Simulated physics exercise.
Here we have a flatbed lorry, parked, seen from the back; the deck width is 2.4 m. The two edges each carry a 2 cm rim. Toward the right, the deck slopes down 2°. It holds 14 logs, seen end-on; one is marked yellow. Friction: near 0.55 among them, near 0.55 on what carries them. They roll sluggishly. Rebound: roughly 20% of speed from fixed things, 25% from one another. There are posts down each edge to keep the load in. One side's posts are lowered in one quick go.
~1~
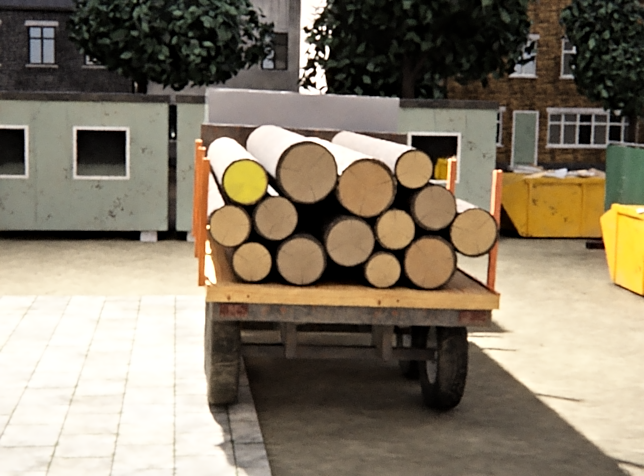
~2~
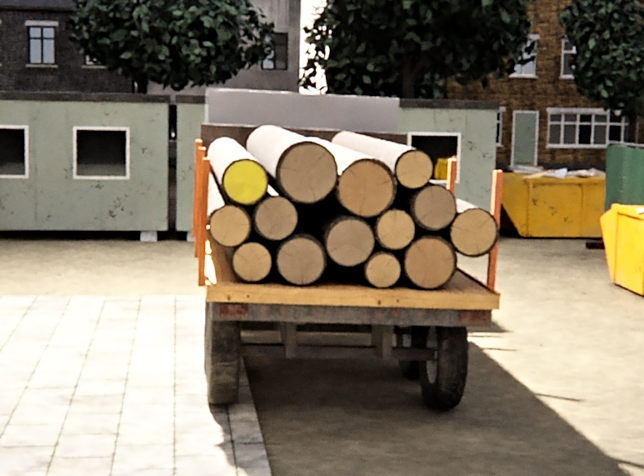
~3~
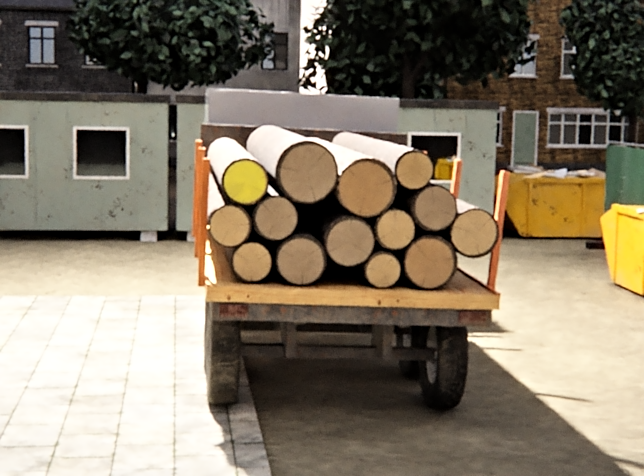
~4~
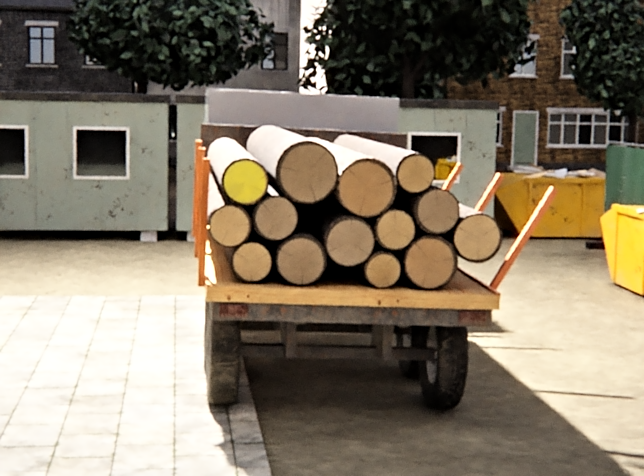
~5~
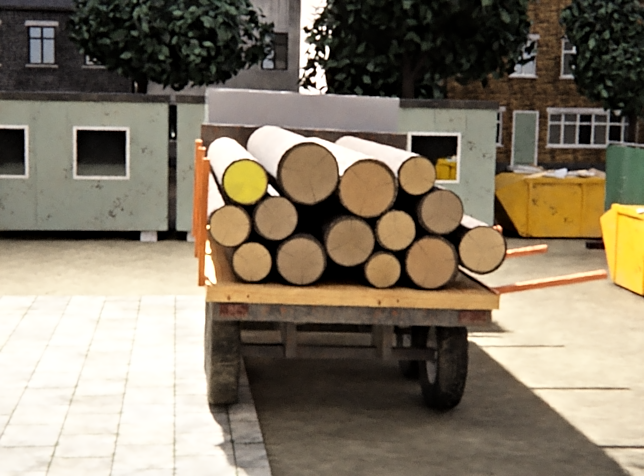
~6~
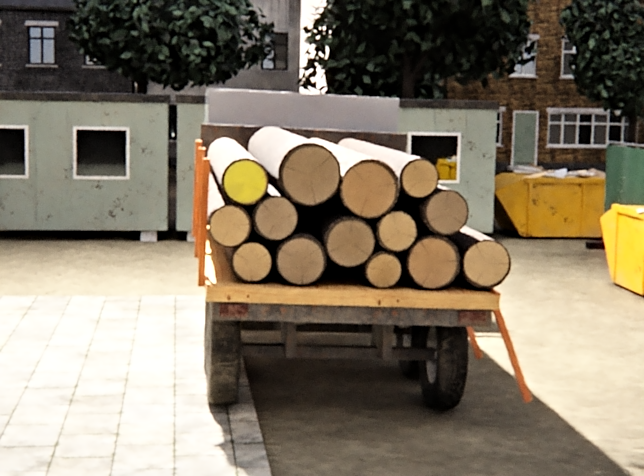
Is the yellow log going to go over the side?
No.
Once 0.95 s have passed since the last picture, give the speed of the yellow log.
About 0.0 m/s.
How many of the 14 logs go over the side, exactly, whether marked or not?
That comes to 5 in total.
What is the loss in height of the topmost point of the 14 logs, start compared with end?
The top drops by around 15 cm.
Then, 0.9 s after the last picture, yellow is up on others, 25 cm from the left edge; 1 of 14 is off.
Then, 2.1 s after the last picture, yellow is up on others, 30 cm from the left edge, rolling right; 5 of 14 are off.
Then, 3.3 s after the last picture, no change for yellow; 5 of 14 are off.
At rest (4.7 s after the last picture), yellow is up on others, 30 cm from the left edge; 5 of 14 are off.
